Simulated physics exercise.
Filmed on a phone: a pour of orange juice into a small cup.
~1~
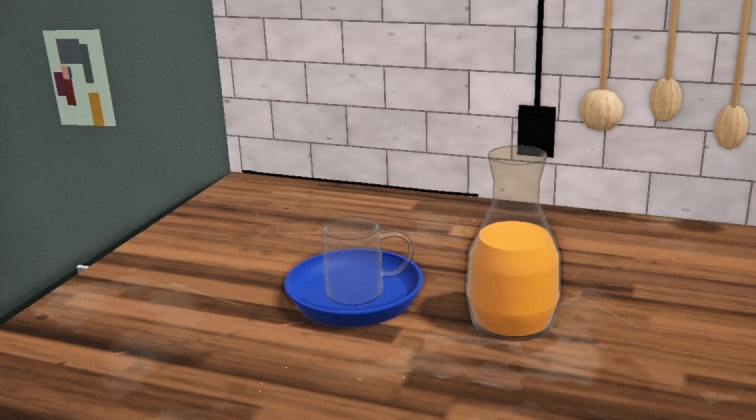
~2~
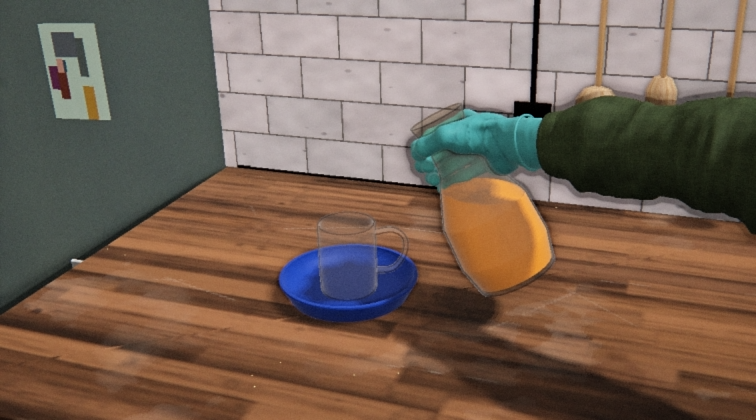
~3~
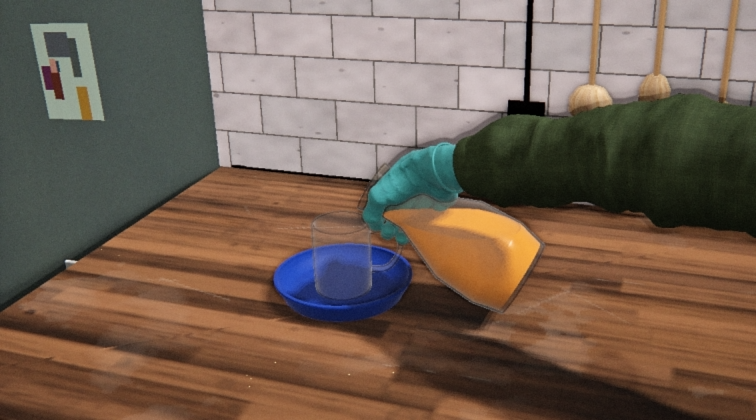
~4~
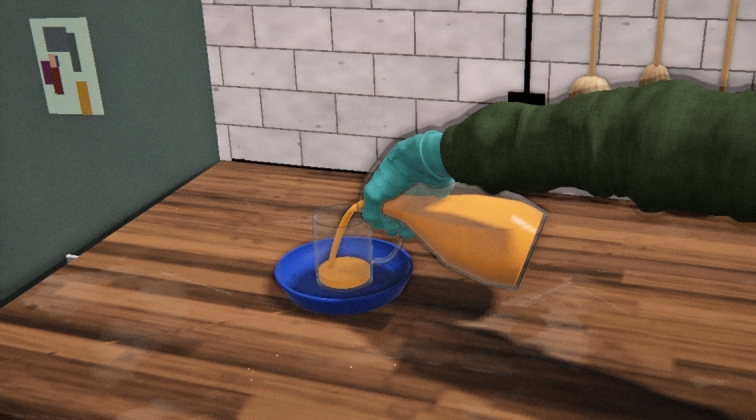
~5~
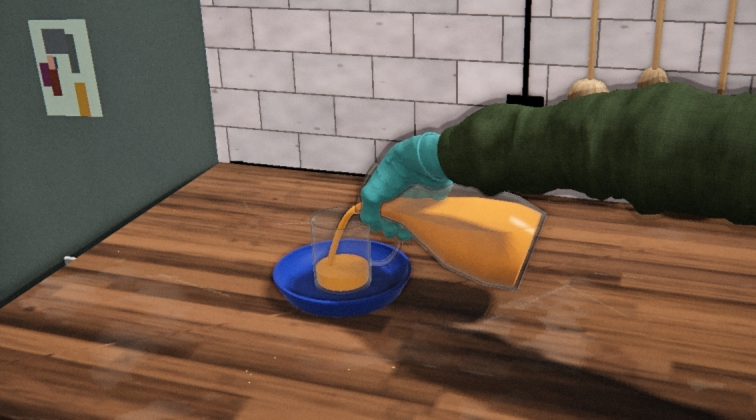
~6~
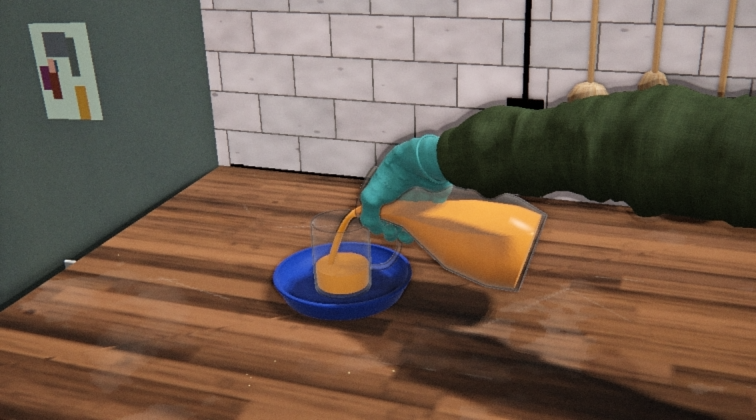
Gloved hand lifting a glass carafe of orange juice, tilting it left and pouring a stream into a clear cup on a blue saucer.
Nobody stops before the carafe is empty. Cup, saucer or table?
In the end it overflows cup and saucer.
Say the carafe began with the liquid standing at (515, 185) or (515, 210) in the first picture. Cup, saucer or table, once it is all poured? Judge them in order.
In turn: On to the top, over both.
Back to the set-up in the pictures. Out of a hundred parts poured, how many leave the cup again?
Close to 65 %.
Next, the cup is full to the brim; the saucer is wet, with room to spare.
After that, the cup is full to the brim; the saucer is full and running over.
Finally, the cup is full to the brim; the saucer is full and running over.
